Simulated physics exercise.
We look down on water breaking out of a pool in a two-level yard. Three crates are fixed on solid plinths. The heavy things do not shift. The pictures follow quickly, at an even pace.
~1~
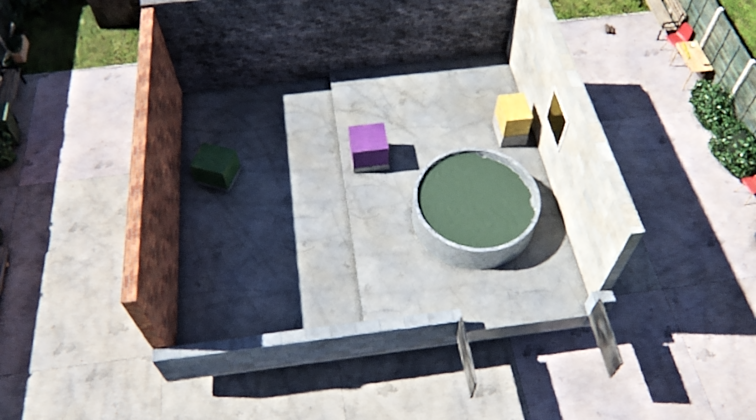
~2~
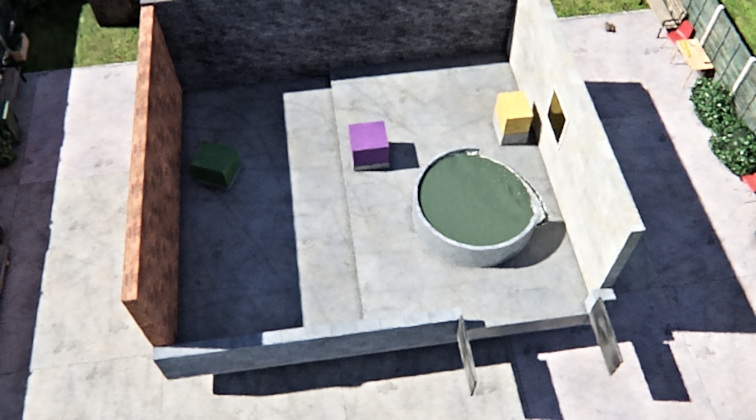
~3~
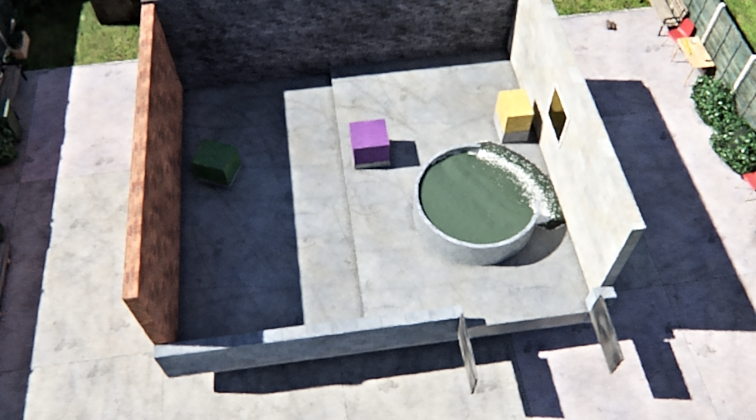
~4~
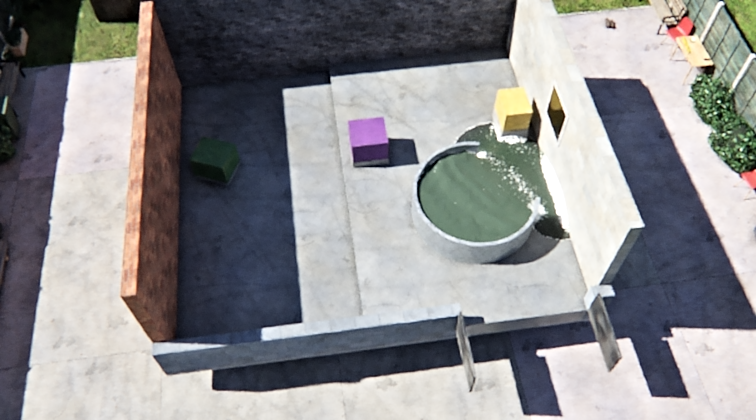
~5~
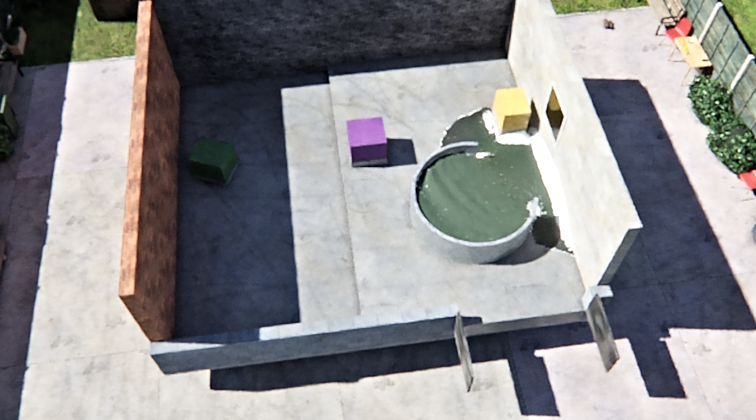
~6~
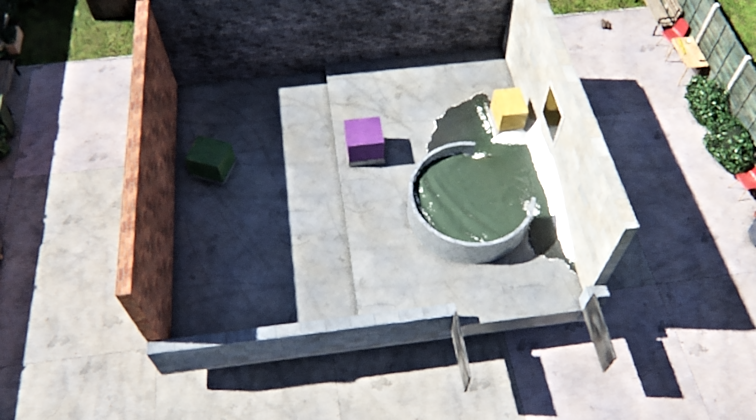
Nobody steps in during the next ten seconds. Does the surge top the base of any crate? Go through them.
In the end: The green crate is wetted; the yellow crate is wetted; the purple crate escapes dry.
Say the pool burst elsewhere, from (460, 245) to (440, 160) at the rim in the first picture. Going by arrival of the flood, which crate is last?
That is the yellow-painted one.
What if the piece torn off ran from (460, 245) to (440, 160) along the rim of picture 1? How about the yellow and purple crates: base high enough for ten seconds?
My reading: Yellow crate stays dry; purple crate takes water.
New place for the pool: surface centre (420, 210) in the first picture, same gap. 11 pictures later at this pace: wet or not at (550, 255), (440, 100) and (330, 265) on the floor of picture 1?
In turn: Awash, wet, dry.
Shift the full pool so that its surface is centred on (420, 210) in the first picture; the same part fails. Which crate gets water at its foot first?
The crate marked yellow.
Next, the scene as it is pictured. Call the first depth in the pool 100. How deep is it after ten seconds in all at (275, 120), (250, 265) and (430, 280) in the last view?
About 12, 2 and 2 per cent.
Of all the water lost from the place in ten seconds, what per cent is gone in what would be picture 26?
About 40 per cent.
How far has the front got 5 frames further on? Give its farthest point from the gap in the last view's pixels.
Near (500, 50).
A moment on, water covers 15 % of the floor; the green crate not reached, the yellow crate water round its plinth, the purple crate not reached.
Next, water covers 25 % of the floor; the green crate not reached, the yellow crate water round its plinth, the purple crate not reached.
Then, water covers 40 % of the floor; the green crate not reached, the yellow crate water round its plinth, the purple crate water round its plinth.
Later, water covers 55 % of the floor; the green crate water round its plinth, the yellow crate water round its plinth, the purple crate water round its plinth.
In the end, water covers 75 % of the floor; the green crate was topped, the yellow crate was topped, the purple crate stayed above the water.
